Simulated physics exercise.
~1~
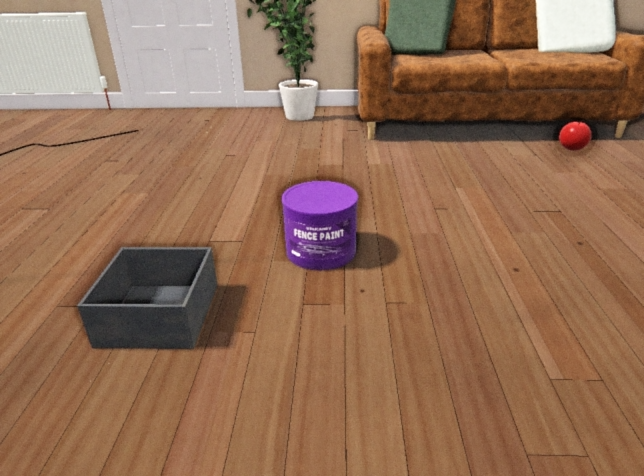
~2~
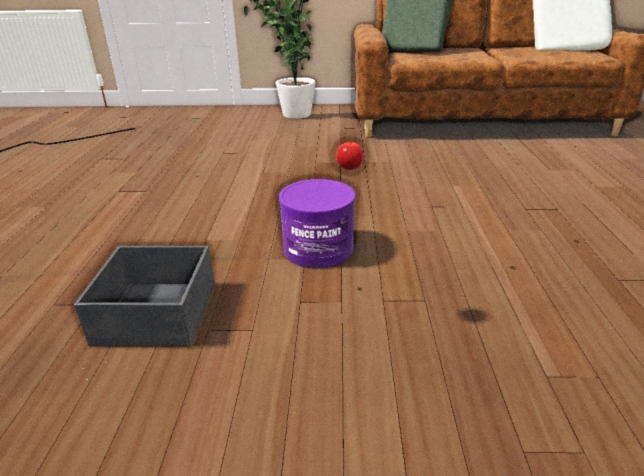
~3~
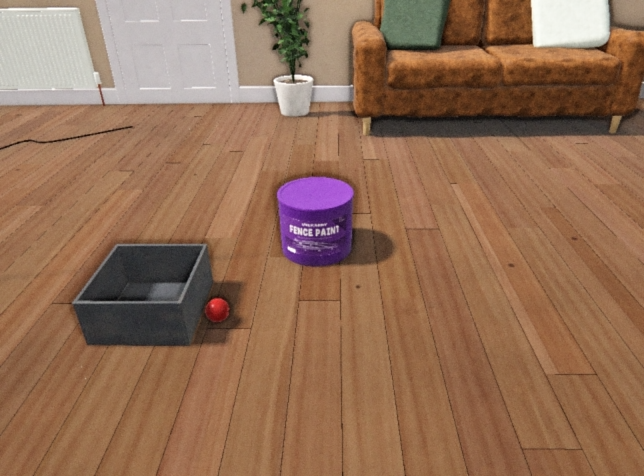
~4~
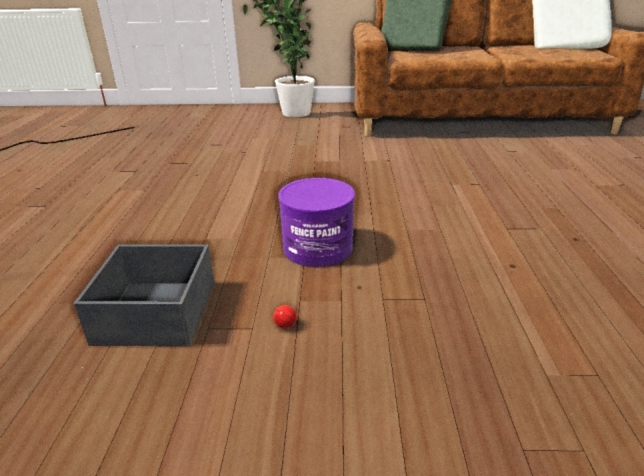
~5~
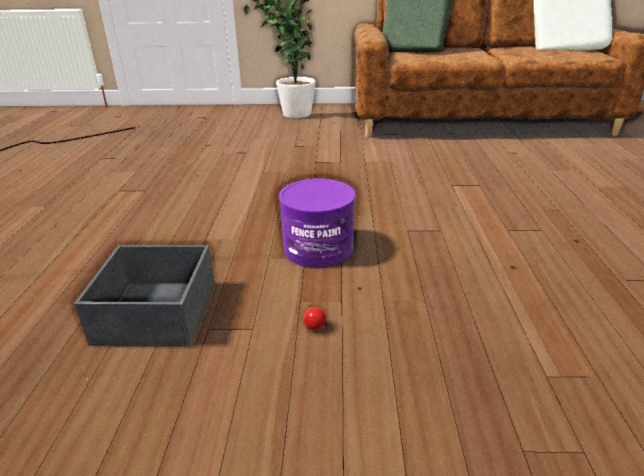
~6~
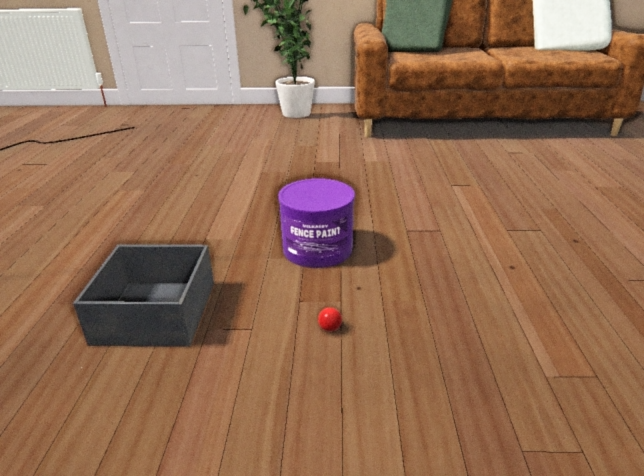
Red apple flying left past a purple paint tub, reaching the side of an empty grey box, then rolling right and stopping outside.
